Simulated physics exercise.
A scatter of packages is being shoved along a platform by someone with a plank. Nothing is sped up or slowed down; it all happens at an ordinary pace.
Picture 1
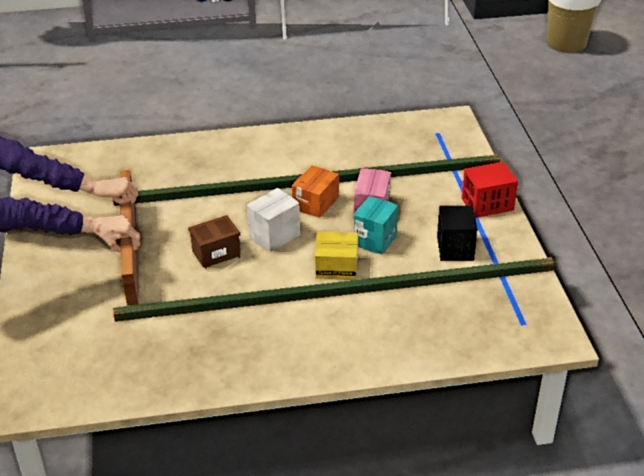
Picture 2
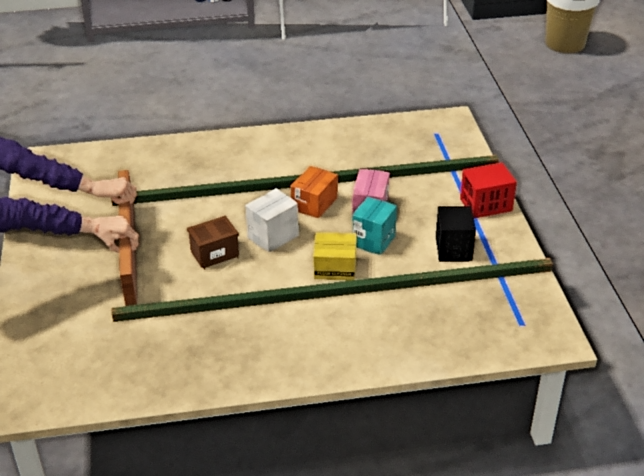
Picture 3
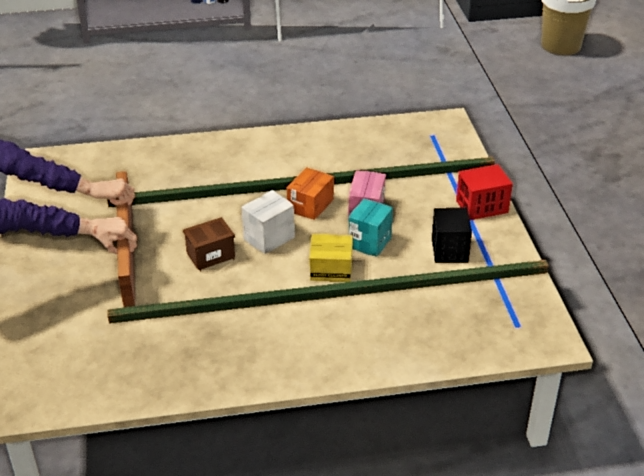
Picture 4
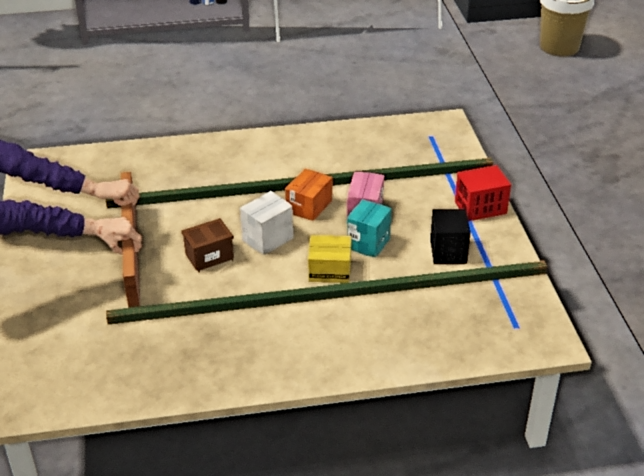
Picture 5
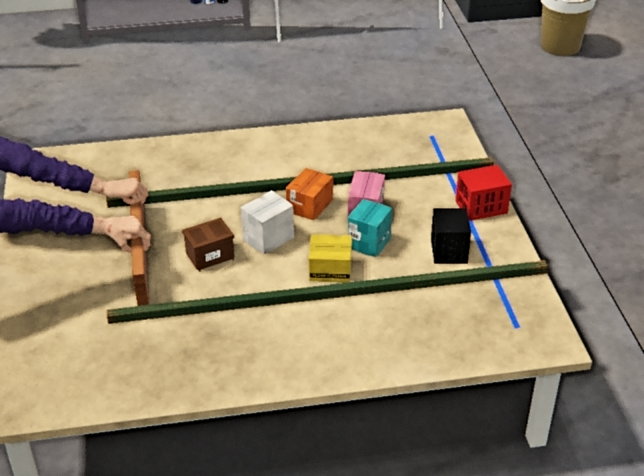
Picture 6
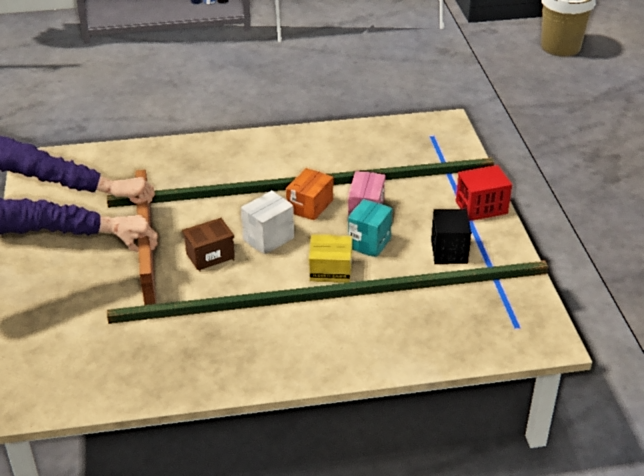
A wooden plank, held upright by two hands in purple sleeves, slides slightly right between two green rails on a table, while the scattered colored boxes ahead of it, including a red crate by a blue line, stay in place.
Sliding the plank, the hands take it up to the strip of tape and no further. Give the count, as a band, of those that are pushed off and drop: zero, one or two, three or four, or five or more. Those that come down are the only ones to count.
I expect three or four to drop off the edge.
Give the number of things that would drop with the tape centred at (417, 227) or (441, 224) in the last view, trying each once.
Counts: 0, 1.
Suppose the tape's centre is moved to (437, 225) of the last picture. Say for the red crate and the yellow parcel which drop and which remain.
The red crate goes down, the yellow parcel remains in place.
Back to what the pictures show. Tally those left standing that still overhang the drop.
Looks like 1 of them.
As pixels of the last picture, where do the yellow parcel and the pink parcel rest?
The yellow parcel stops around (506, 247); the pink parcel around (506, 182).
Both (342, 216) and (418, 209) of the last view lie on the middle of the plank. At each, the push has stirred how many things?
First 6 and then 8.
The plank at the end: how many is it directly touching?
4 in contact.
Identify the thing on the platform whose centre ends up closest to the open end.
It is the pink parcel.
A little later, none off yet; red crate at rest near (483, 193); black crate at rest near (451, 236); pink parcel at rest near (367, 198).
Next, none off yet; red crate at rest near (483, 193); black crate at rest near (451, 236); pink parcel shifted a little near (375, 196).
Later still, none off yet; red crate shifted a little near (494, 190); black crate shifted about its own width near (482, 234); pink parcel shifted well along near (449, 188).
When it is over, the number that fall off is three or four; down, turquoise parcel, black crate and red crate.
